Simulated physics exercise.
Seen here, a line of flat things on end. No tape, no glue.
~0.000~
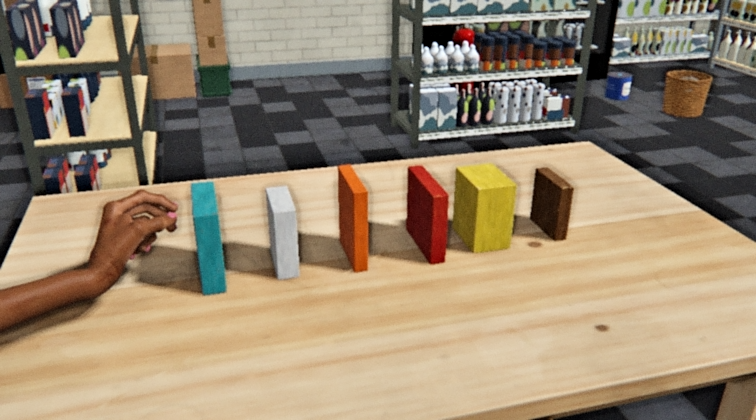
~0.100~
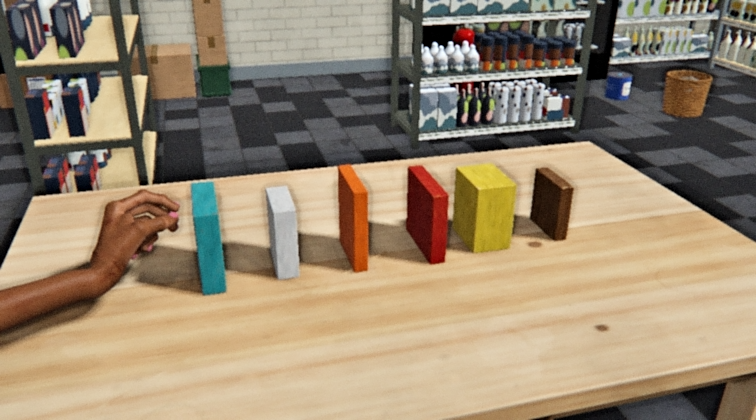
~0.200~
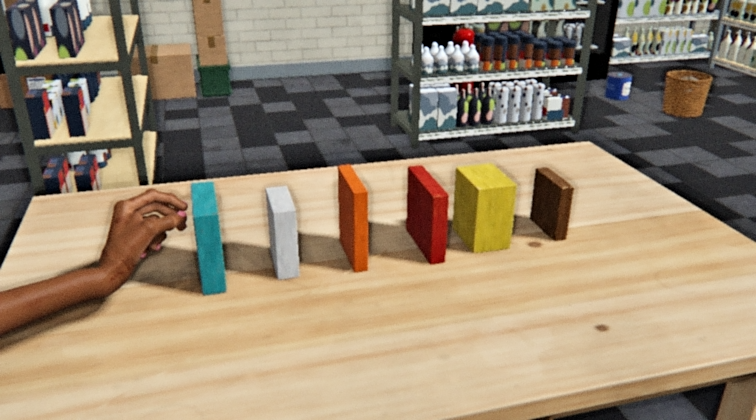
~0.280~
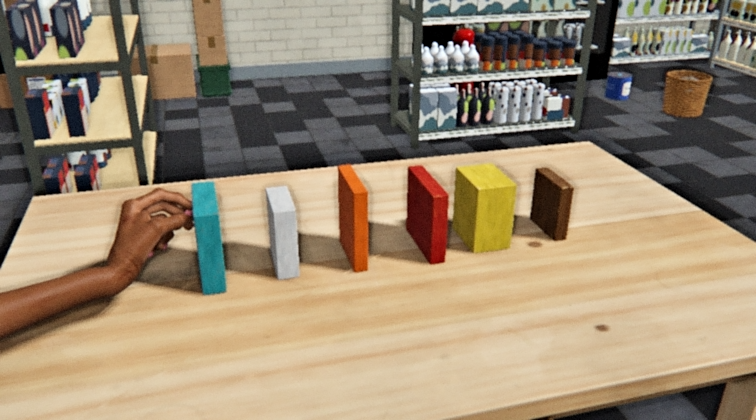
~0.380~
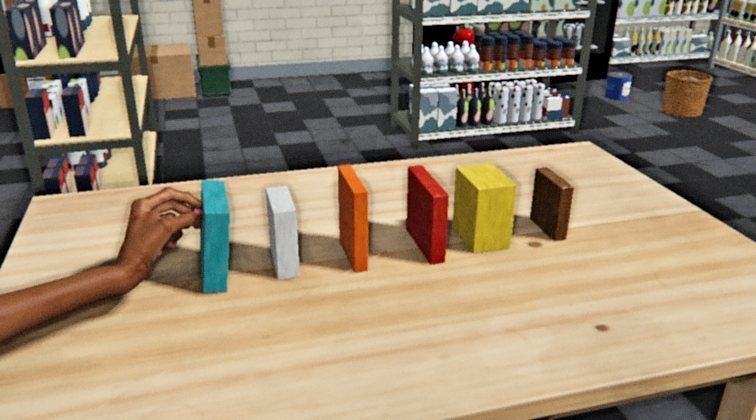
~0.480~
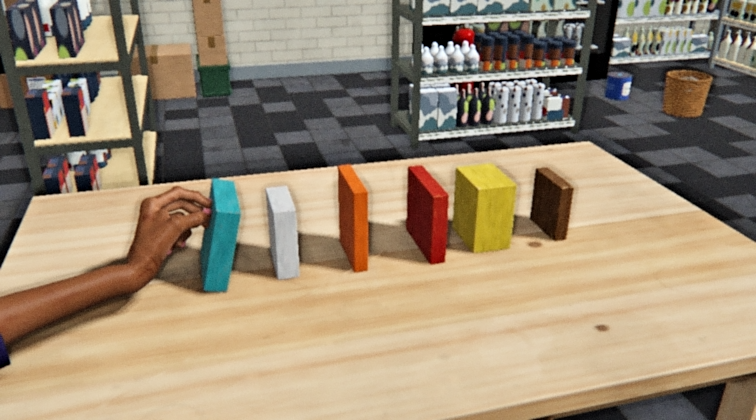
A hand reached in from the left toward a row of upright blocks on a wooden table, touched the turquoise board at the near end, and pushed it into a slight lean to the right.
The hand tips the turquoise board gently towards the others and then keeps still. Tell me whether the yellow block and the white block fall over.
The yellow block keeps standing; the white block topples.
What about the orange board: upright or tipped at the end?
The orange board falls over.
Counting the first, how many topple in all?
In all, 3.
By 0.78 s, turquoise board 48° over; white block tilted by 14° near (291, 230).
By 0.98 s, turquoise board 71° over; white block tilted by 67° near (324, 238); orange board tilted by 30°.
By 1.18 s, turquoise board 73° over; white block on its side near (327, 243); yellow block tilted by 10° near (488, 205); orange board tilted by 70°.
By 2.78 s, turquoise board 74° over; white block on its side near (328, 243); orange board on its side; red block moved a little.
When it is over (3.8 s), lying over on the table, orange board and white block; the other 2 as before. End places, in pixels of the last picture, yellow block near (482, 208), white block near (328, 243).
